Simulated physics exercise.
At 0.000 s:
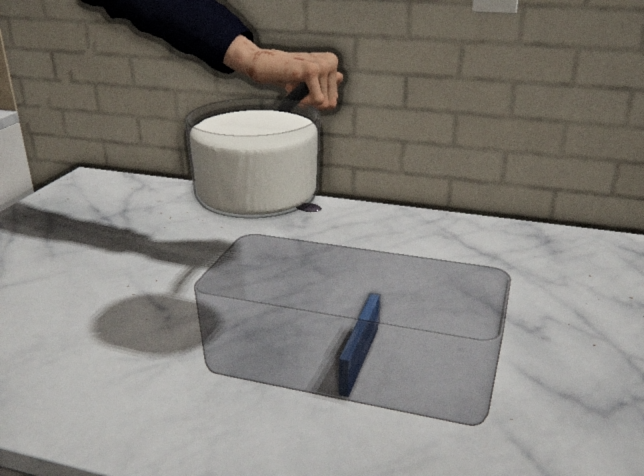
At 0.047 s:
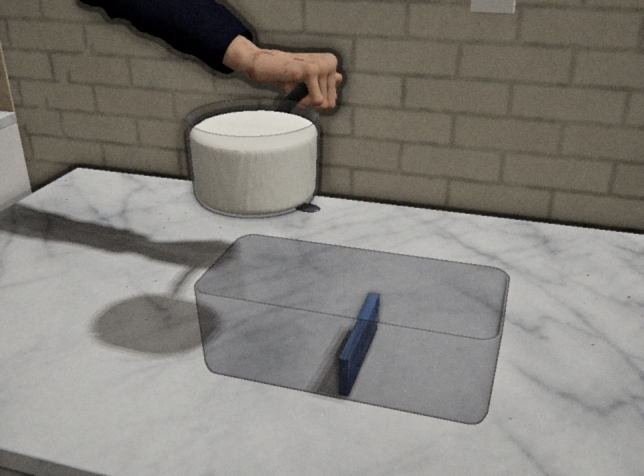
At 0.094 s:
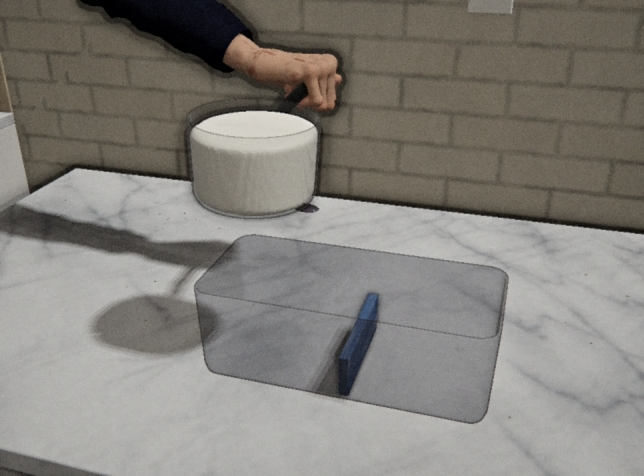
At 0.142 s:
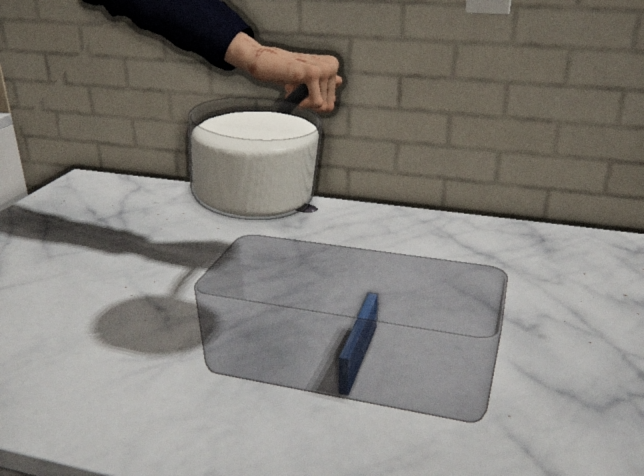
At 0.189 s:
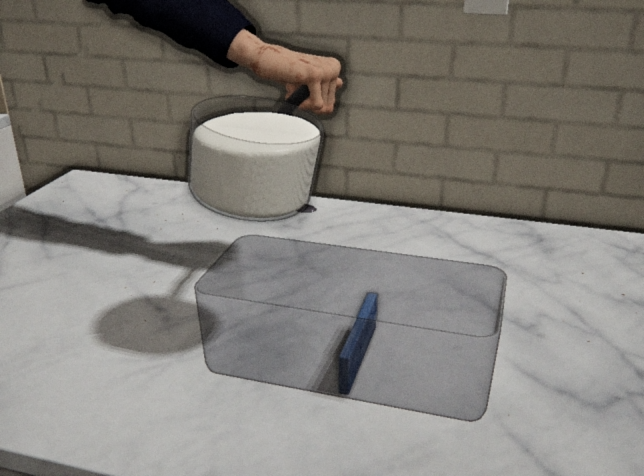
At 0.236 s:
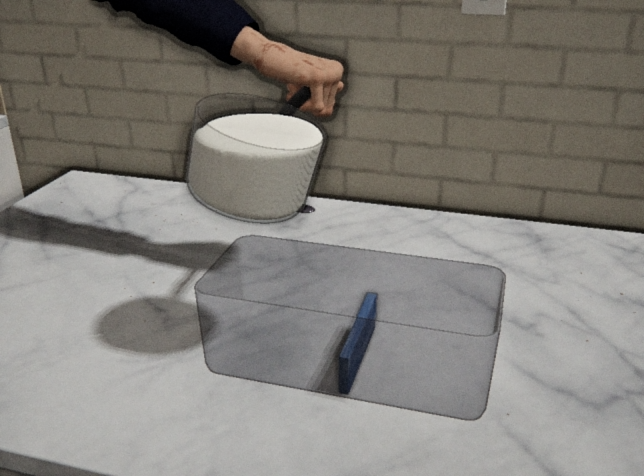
On a marble counter, a hand slowly tilts a small pot of milk rightward.
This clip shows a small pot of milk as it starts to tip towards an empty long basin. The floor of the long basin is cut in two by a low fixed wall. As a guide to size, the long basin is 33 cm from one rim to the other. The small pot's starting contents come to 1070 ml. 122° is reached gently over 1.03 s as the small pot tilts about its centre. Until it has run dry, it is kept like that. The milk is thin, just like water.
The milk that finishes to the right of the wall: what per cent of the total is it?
It is about 63 per cent of the total.
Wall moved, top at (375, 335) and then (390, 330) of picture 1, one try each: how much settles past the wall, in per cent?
50 then 30 %.
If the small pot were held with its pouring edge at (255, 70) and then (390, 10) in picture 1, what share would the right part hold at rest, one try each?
I'd say 10 percent on the first go, 70 percent on the next.
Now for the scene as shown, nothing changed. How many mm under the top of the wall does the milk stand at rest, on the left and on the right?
Near 36 mm for the left and near 20 mm for the right.
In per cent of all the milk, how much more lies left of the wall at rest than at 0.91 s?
Close to 10% of the whole.
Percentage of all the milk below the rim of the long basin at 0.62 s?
16 %, roughly.
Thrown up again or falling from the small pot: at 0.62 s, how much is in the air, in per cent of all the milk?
Estimate: Some 32 % of the total.
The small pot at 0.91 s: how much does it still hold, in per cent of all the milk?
Roughly 5 per cent.
By 0.62 s the tilt is 81° and 51 per cent is still to pour, 1 is left of the wall and 15 right of it.
By 0.91 s the tilt is 118° and 5 per cent is still to pour, 26 is left of the wall and 62 right of it.
By 1.21 s the tilt is 122° and 0 per cent is still to pour, 36 is left of the wall and 63 right of it.
By 1.53 s the tilt is 122° and 0 per cent is still to pour, 36 is left of the wall and 63 right of it.
At rest 36 per cent lies left of the wall, 63 right of it and 1 outside.
